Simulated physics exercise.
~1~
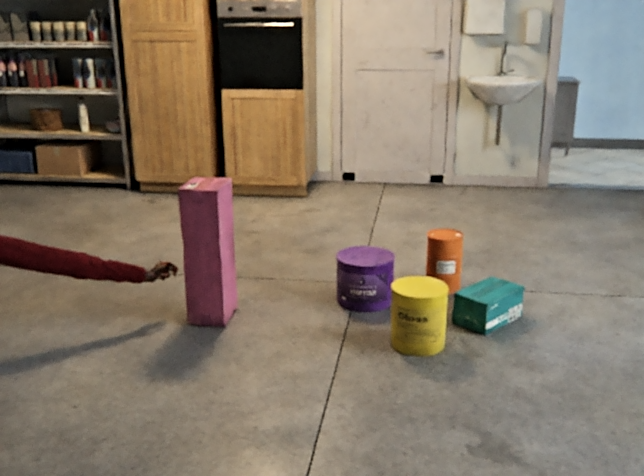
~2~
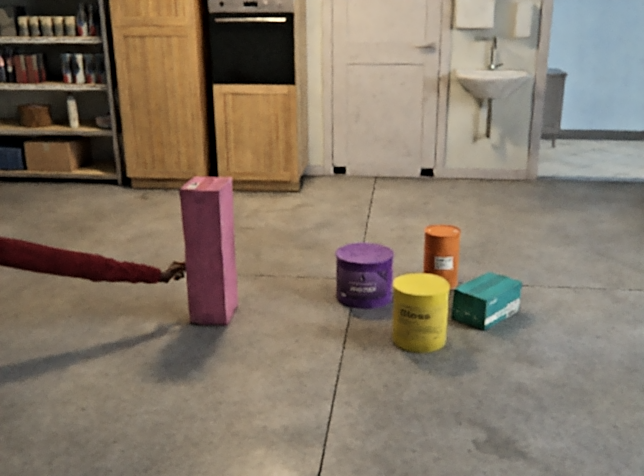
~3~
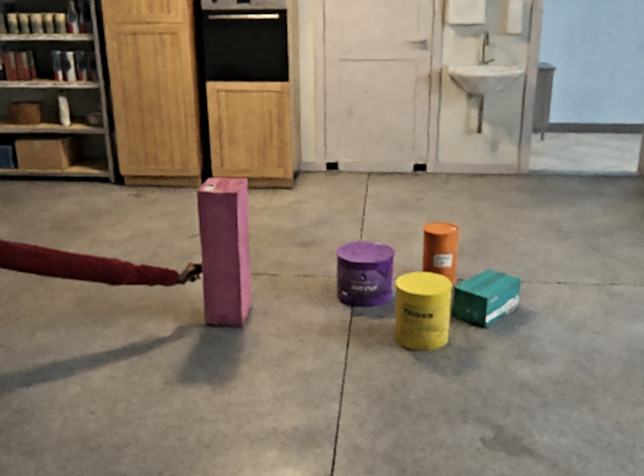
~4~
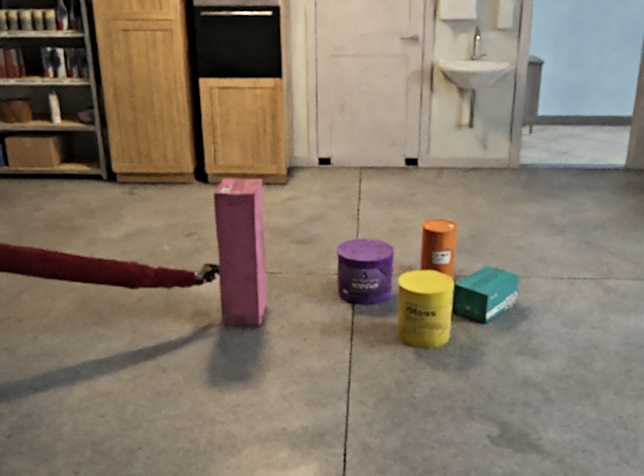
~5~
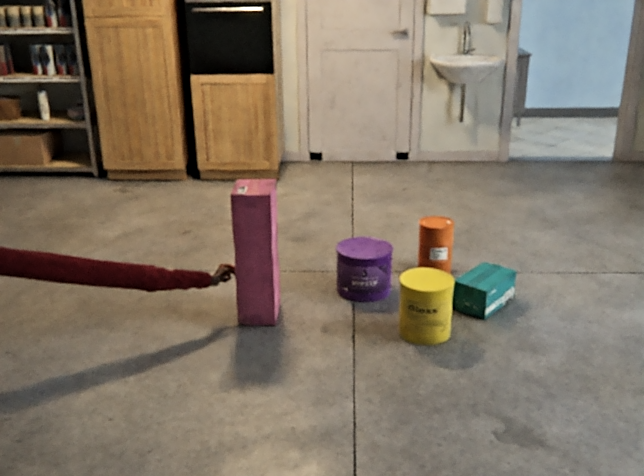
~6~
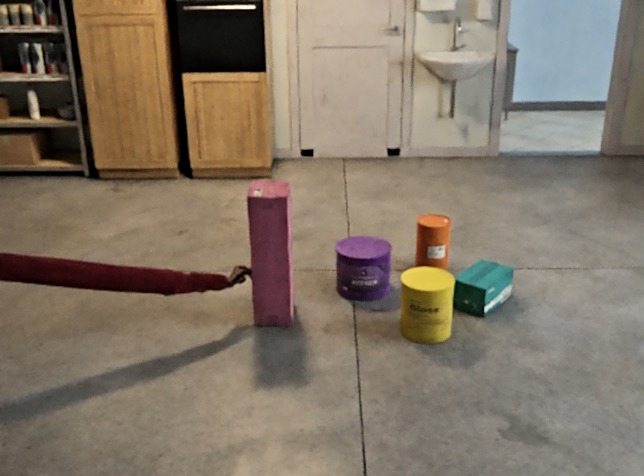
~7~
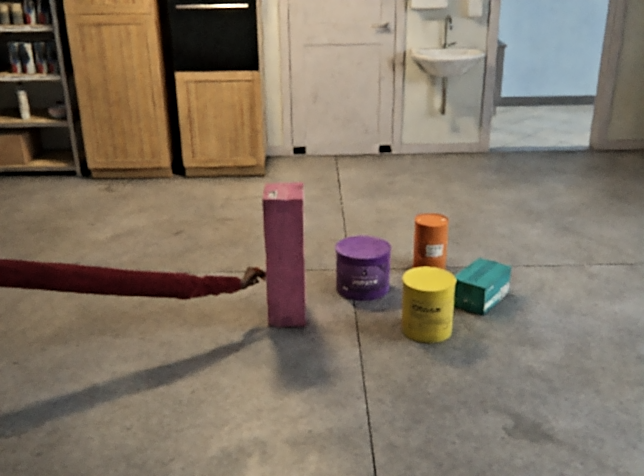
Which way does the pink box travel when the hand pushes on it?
The pink box slides to the right across the floor, toward the purple pail.
